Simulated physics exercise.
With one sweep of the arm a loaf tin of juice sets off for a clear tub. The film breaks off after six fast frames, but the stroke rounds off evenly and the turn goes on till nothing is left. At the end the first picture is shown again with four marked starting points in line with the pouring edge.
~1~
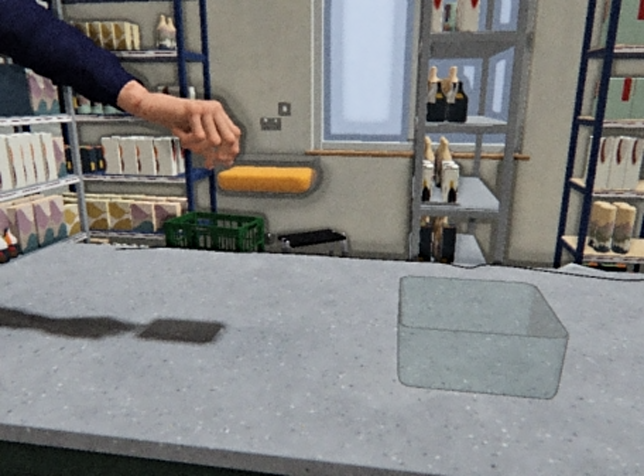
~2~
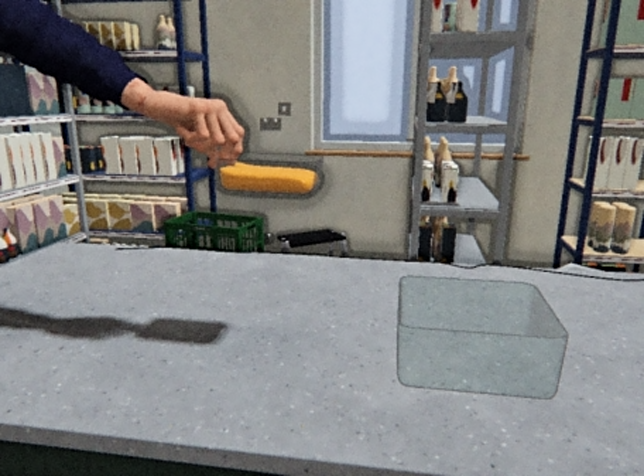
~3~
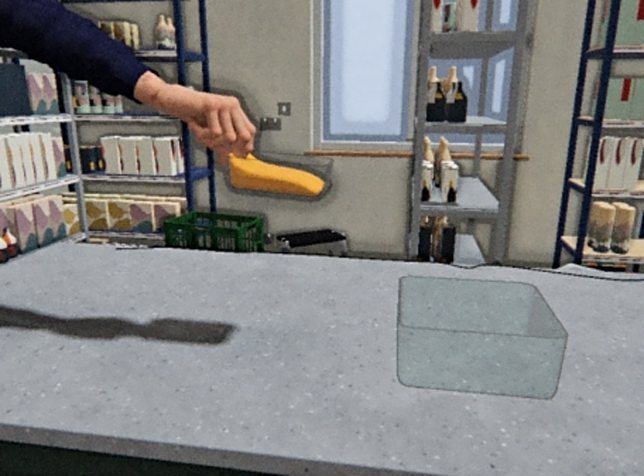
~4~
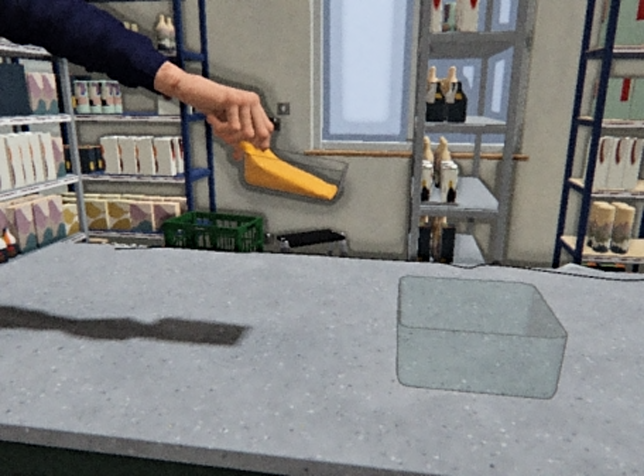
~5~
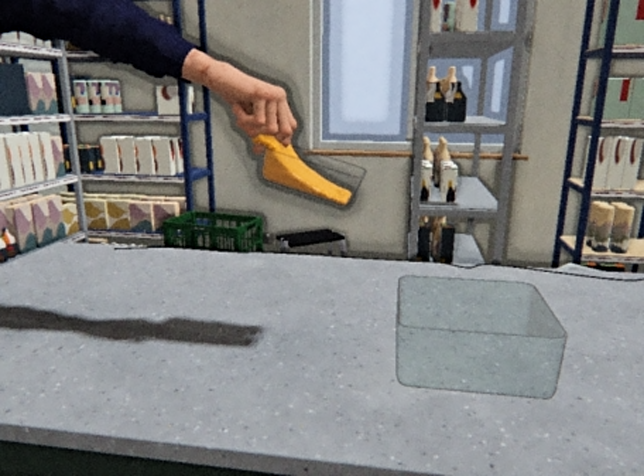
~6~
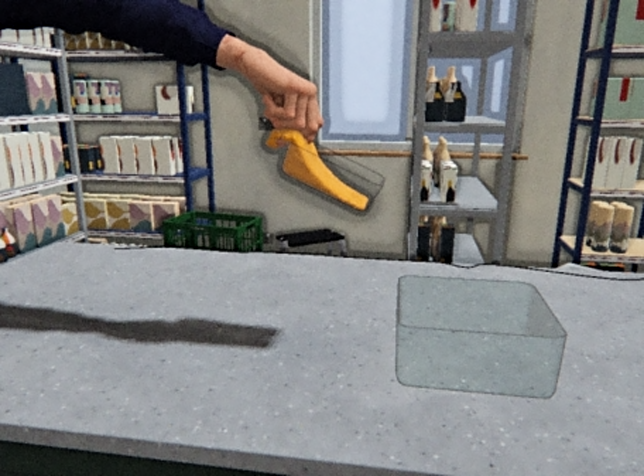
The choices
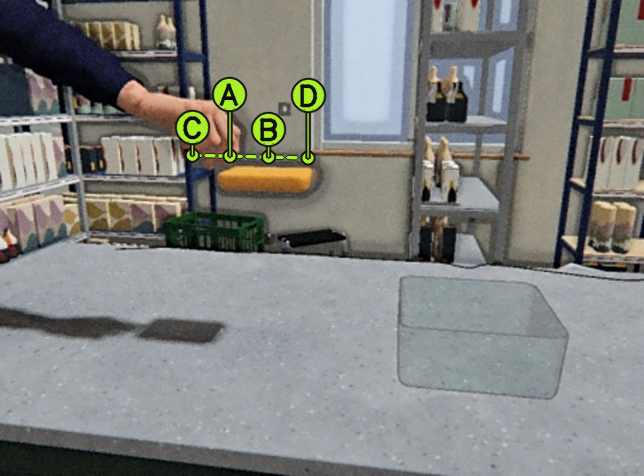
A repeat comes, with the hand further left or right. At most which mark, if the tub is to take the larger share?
Take B.
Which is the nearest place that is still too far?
The answer is A.
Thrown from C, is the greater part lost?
Yes, it does.
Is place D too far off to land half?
No.
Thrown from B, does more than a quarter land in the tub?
Yes, it does.
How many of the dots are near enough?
Two of the four.
On the marked copy, A at (229, 156); B at (268, 157); C at (192, 155); D at (308, 157).
For place A, about 33 % lands in the tub, 62 % falls short and 5 % goes beside or beyond.
For place B, about 71 % lands in the tub, 24 % falls short and 5 % goes beside or beyond.
For place C, about 17 % lands in the tub, 80 % falls short and 3 % goes beside or beyond.
For place D, about 65 % lands in the tub, 17 % falls short and 18 % goes beside or beyond.
